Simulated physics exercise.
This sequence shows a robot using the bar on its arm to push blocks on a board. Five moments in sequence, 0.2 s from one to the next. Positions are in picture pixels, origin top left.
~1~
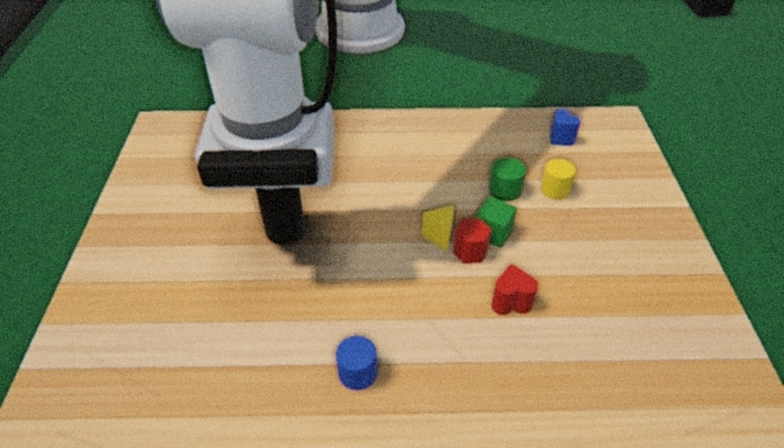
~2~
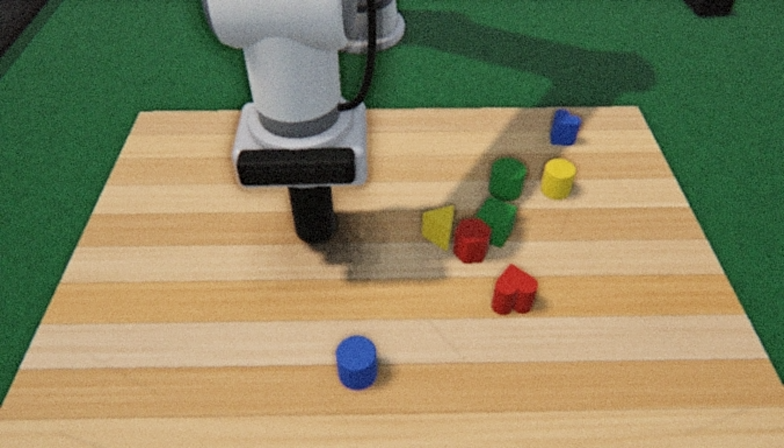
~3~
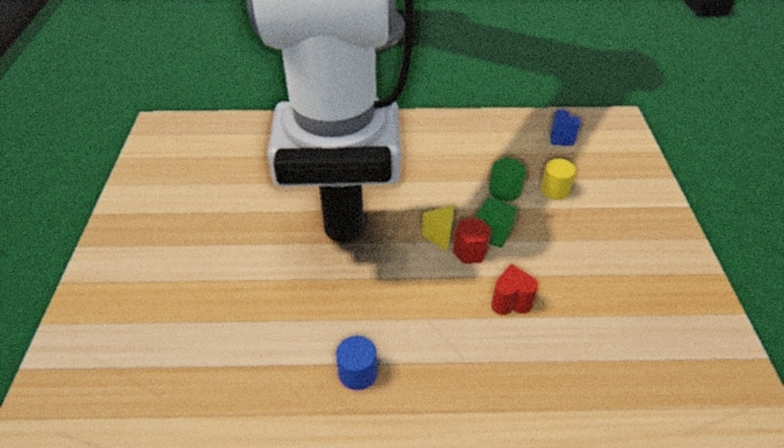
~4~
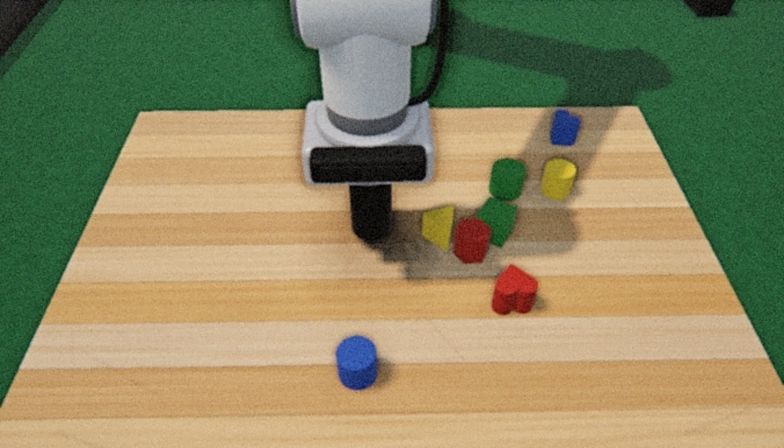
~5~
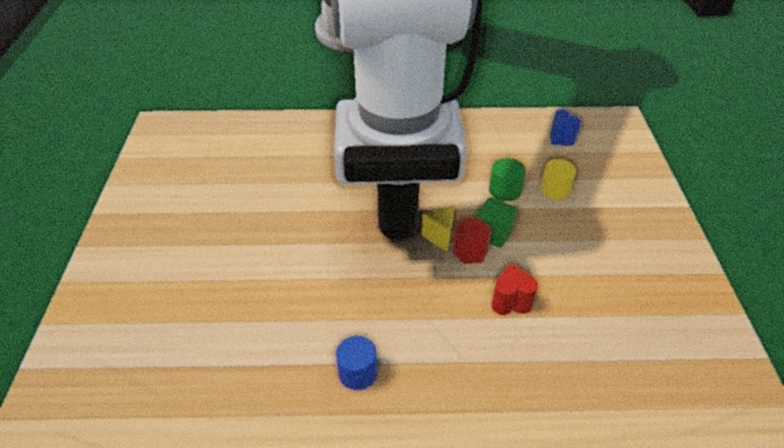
A robot arm slid its black bar steadily to the right across a wooden board, closing in on the yellow triangular block, while all the scattered colored blocks stayed where they were.
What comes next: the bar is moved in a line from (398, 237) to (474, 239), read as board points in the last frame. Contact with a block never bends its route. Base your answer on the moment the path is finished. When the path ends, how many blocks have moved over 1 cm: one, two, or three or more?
Blocks that move over 1 cm: Three or more.
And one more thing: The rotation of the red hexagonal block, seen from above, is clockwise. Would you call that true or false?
That claim is true.
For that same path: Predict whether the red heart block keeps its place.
Answer: Unmoved.
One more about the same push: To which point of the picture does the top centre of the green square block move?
Just about (525, 209).
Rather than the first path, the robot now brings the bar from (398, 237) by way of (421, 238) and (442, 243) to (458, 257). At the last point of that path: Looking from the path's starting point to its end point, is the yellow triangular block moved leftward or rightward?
Towards the left-hand side.
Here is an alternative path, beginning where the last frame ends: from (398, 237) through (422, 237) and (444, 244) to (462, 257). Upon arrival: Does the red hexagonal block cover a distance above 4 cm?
Final answer: No.
The first path, step by step. Halfway along, bar at (438, 228); yellow triangular block at (468, 210), turned 30° clockwise; red hexagonal block at (480, 231), turned 25° clockwise; green square block at (502, 210).
At the end, bar at (476, 229); yellow triangular block at (494, 200); red hexagonal block at (504, 238), turned 80° clockwise; green square block at (525, 209), turned 40° clockwise; red heart block in place.
